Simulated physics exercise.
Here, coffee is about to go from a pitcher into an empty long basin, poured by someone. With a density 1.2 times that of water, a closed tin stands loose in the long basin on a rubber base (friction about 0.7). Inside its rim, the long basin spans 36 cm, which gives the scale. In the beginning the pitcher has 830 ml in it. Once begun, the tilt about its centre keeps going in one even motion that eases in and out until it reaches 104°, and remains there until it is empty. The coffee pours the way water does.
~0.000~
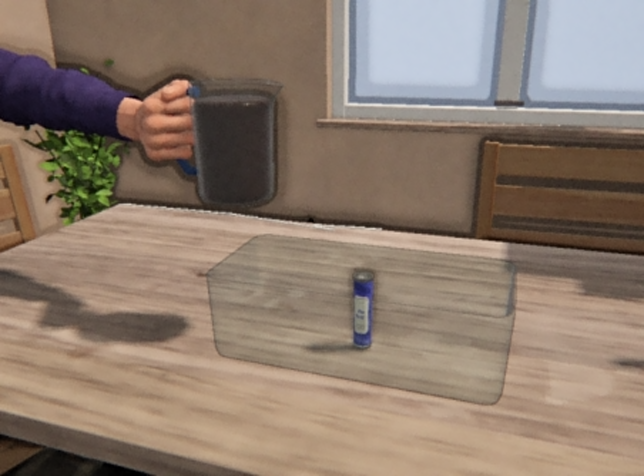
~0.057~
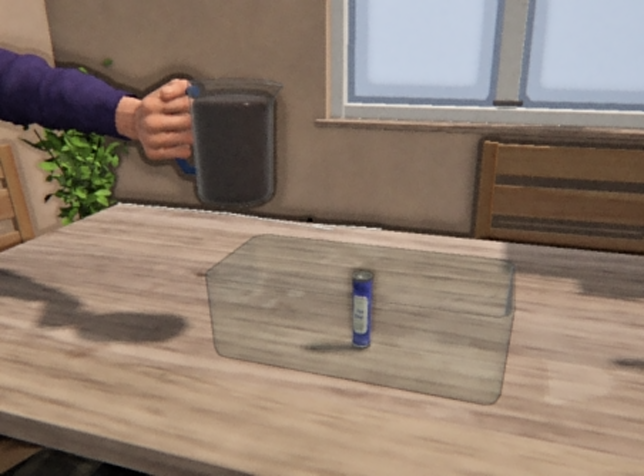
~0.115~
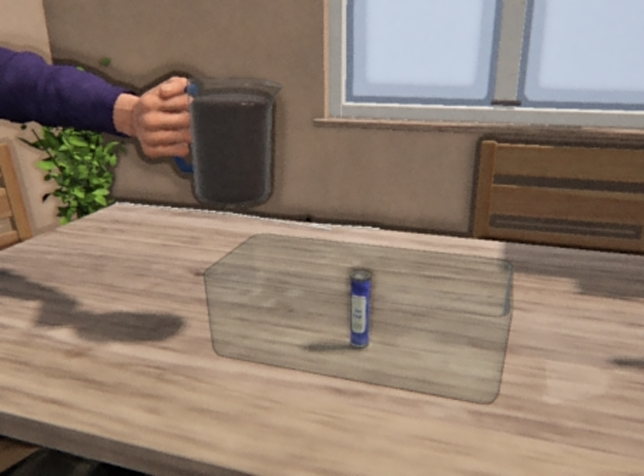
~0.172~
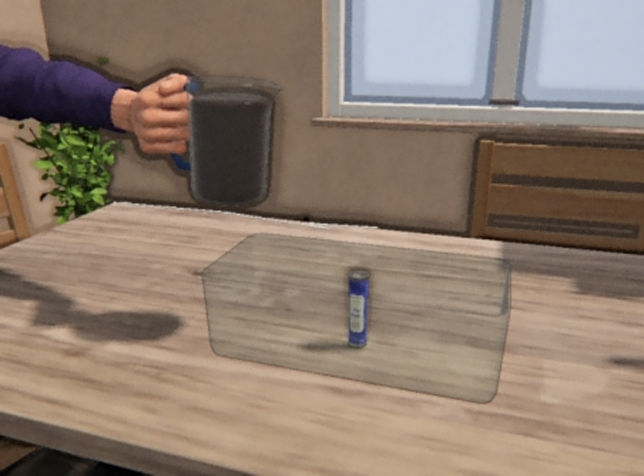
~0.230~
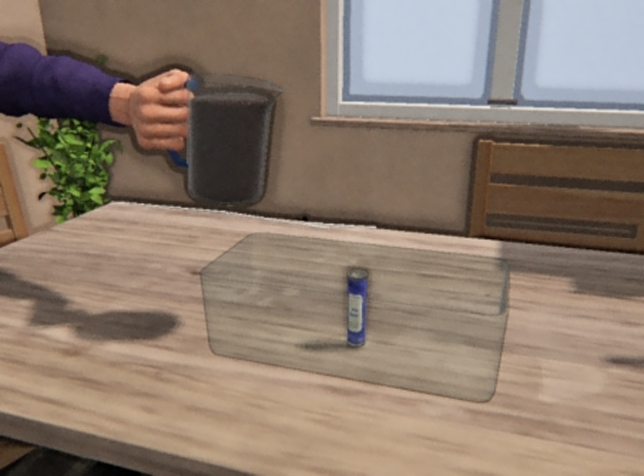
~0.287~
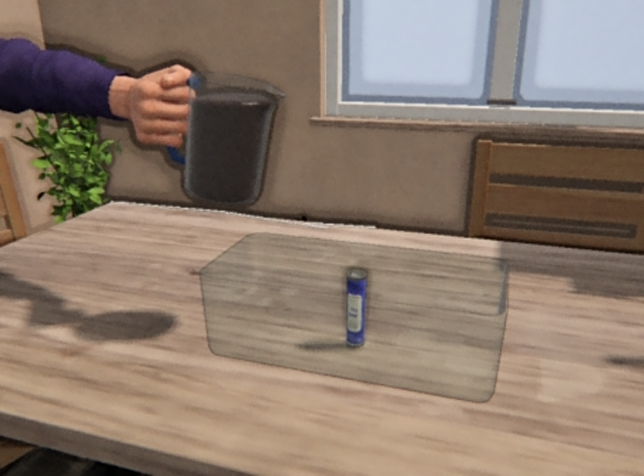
In the video, a hand in a purple sleeve holds a dark pitcher above a wooden table, left of a clear long basin with a small blue tin standing inside, and gradually tilts the pitcher slightly to the right.
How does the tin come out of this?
It ends up knocked down.
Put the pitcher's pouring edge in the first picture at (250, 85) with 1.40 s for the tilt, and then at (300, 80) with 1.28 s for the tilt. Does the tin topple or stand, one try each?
Trial 1 - tin stays standing; trial 2 - tin tips.
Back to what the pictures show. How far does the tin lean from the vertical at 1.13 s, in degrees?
It leans about 20° from upright.
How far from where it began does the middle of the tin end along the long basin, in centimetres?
About 10.5 cm.
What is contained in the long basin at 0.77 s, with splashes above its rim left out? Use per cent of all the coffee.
Close to 2 in a hundred.
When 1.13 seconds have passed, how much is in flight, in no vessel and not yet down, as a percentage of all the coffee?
Around 18 percent of the liquid.
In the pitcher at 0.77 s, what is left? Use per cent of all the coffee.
Still held: Roughly 88 % of the total.
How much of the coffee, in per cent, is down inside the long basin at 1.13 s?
That comes to about 40 percent.
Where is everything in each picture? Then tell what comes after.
In the first frame, tilt 0°; pouring edge (283, 84); surface from (200, 99) to (271, 101); the long basin's rim runs from (233, 254) to (515, 289); the tin's top is at (363, 279).
In the second frame, tilt 0°; pouring edge (283, 85); surface from (199, 99) to (270, 101).
In the third frame, tilt 2°; pouring edge (282, 85); surface from (199, 98) to (269, 101).
In the fourth frame, tilt 4°; pouring edge (282, 87); surface from (197, 98) to (269, 101).
In the fifth frame, tilt 7°; pouring edge (284, 90); surface from (198, 97) to (271, 101).
In the sixth frame, tilt 10°; pouring edge (286, 94); surface from (199, 98) to (273, 101).
By 0.77 s the tilt is 60° and 87 per cent is still to pour; the tin stands where it began.
By 1.13 s the tilt is 94° and 42 per cent is still to pour; the tin leans 21°.
By 1.50 s the tilt is 104° and 5 per cent is still to pour; the tin lies on its side.
By 1.90 s the tilt is 104° and 0 per cent is still to pour; the tin lies on its side.
At rest the tin lies on its side.
